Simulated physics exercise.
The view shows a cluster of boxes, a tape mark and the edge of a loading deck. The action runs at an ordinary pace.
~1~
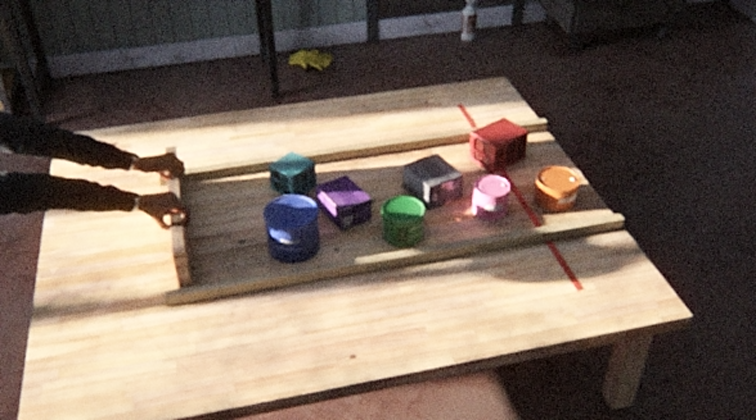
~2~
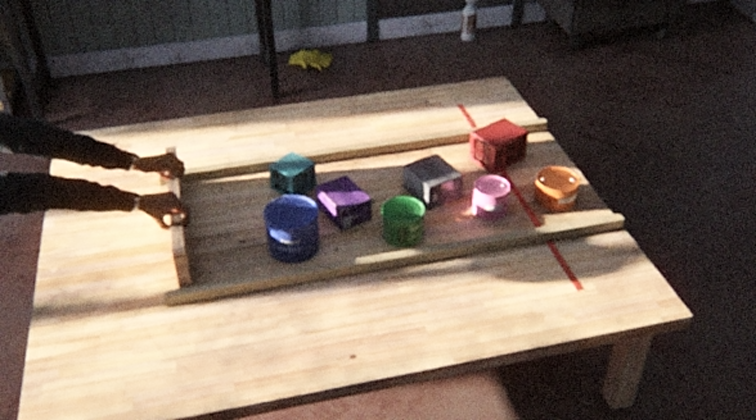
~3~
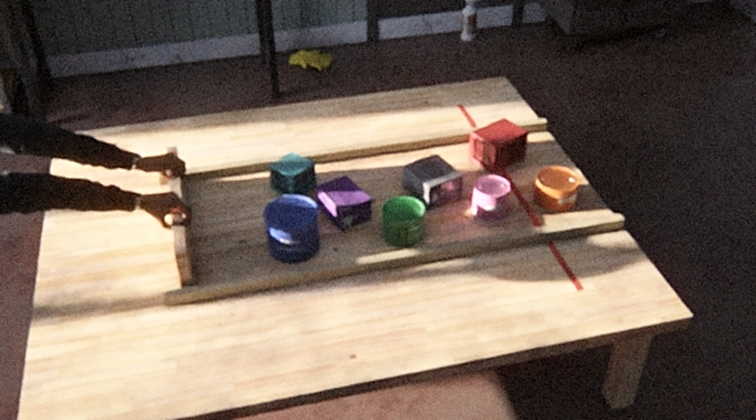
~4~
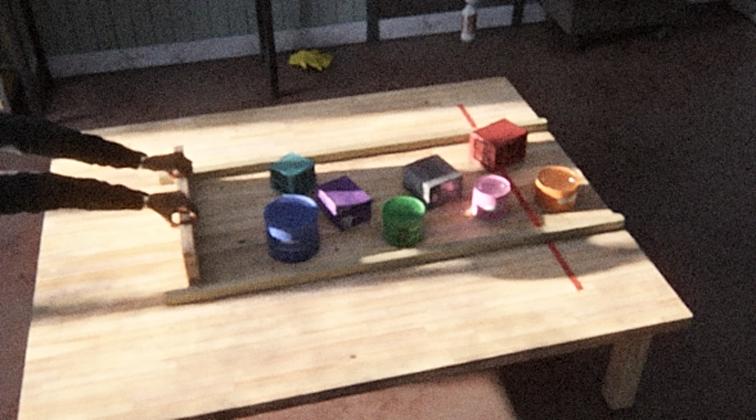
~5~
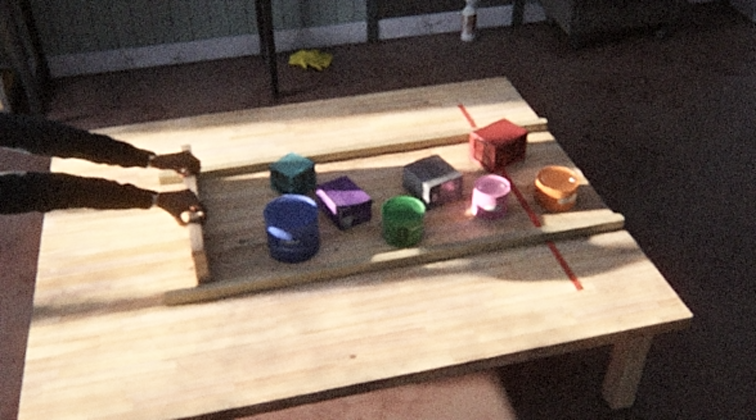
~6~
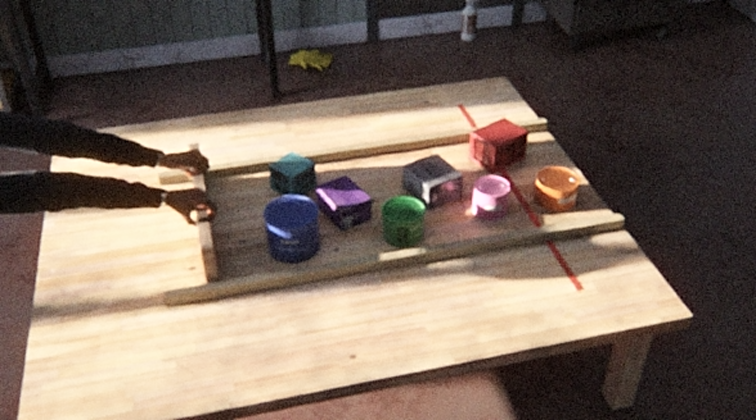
Two hands sliding a wooden plank slowly right between rails on a table, toward coloured boxes and canisters that stay still.
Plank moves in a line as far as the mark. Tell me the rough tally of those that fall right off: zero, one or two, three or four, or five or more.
Tally: One or two.
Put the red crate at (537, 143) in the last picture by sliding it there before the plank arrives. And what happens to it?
Observed: The red crate does not remain.
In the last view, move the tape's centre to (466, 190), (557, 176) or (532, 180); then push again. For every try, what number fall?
It would be 0, then 5, then 4.
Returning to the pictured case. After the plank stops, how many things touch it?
It is in contact with 3.
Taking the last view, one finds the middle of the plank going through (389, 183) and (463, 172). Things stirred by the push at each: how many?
The number moved is 6 and then 8.
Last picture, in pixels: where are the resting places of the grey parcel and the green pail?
Looks like one lands around (570, 156), and the other around (599, 200).
Soon after, none off yet; orange canister at rest near (556, 189); red crate at rest near (498, 145); pink canister at rest near (491, 198).
In the end, the number that fall off is one or two; gone, orange canister.
